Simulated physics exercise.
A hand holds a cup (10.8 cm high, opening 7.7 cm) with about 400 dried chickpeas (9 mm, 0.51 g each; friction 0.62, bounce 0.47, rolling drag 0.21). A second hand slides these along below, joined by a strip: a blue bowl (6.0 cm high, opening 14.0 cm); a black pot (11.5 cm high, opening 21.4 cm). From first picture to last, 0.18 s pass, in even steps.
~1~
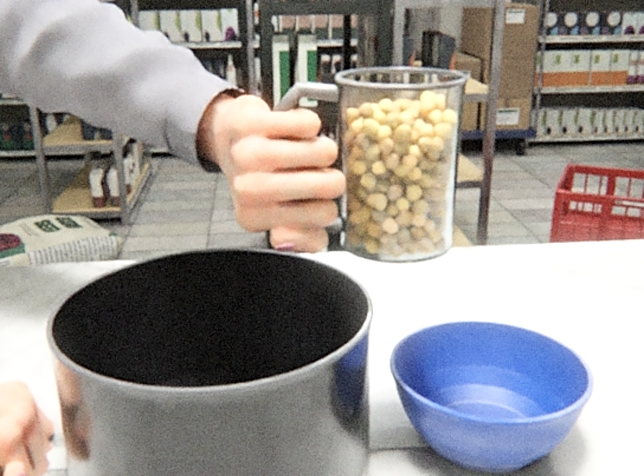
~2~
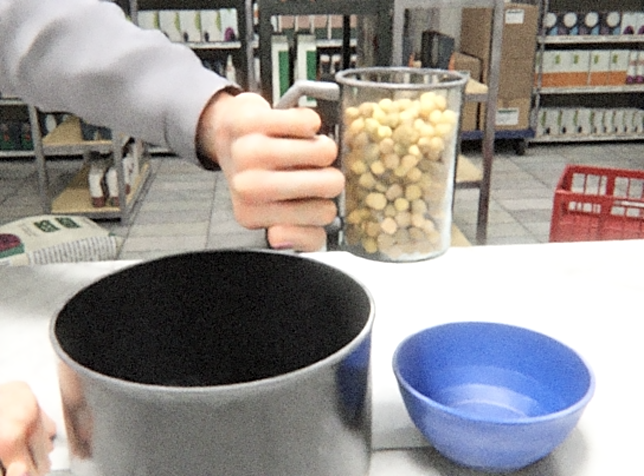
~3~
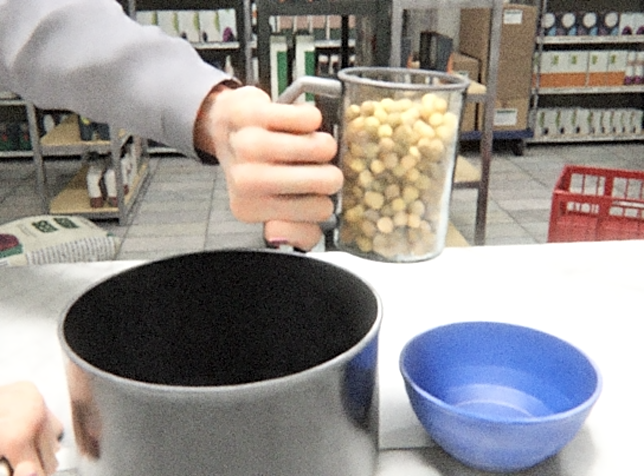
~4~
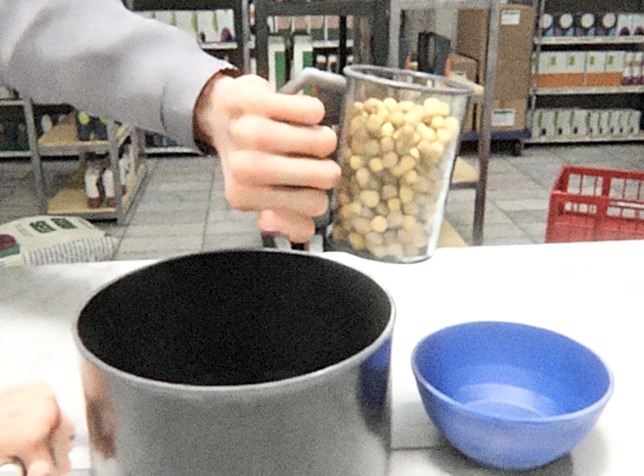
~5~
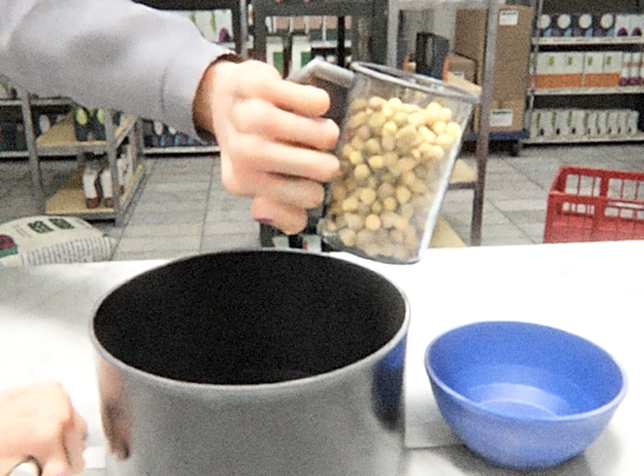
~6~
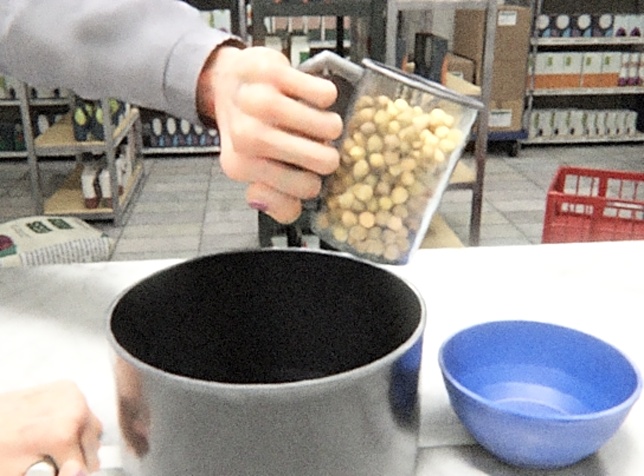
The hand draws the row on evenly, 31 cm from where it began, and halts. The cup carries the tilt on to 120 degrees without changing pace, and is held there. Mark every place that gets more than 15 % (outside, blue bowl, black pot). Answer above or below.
Outside: Above, blue bowl: Below, black pot: Above.
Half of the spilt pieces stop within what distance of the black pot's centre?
Roughly 14 cm.
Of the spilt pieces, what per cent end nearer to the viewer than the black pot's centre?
About 60 per cent.
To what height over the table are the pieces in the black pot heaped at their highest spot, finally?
Some 2.0 cm.
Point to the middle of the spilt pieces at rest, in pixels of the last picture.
At about (451, 440).
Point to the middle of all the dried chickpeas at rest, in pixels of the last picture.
Around (491, 427).
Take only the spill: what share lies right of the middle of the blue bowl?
Some 0 per cent.
Then, 0.38 s after the last picture, tilt 83 degrees; cup 100 %; middle of all pieces on or above the table near (380, 171).
Then, 0.69 s after the last picture, tilt 120 degrees; black pot 25 %, cup 75 %, in the air 5 %; middle of all pieces on or above the table near (414, 227).
Then, 0.98 s after the last picture, tilt 120 degrees; black pot 45 %, cup 20 %, outside 20 %, in the air 20 %; middle of all pieces on or above the table near (509, 361).
Then, 1.26 s after the last picture, tilt 120 degrees; black pot 45 %, outside 50 %, in the air 5 %; middle of all pieces on or above the table near (515, 419).
In the end, black pot 45 %, cup 0 %, outside 55 %, blue bowl 0 %.
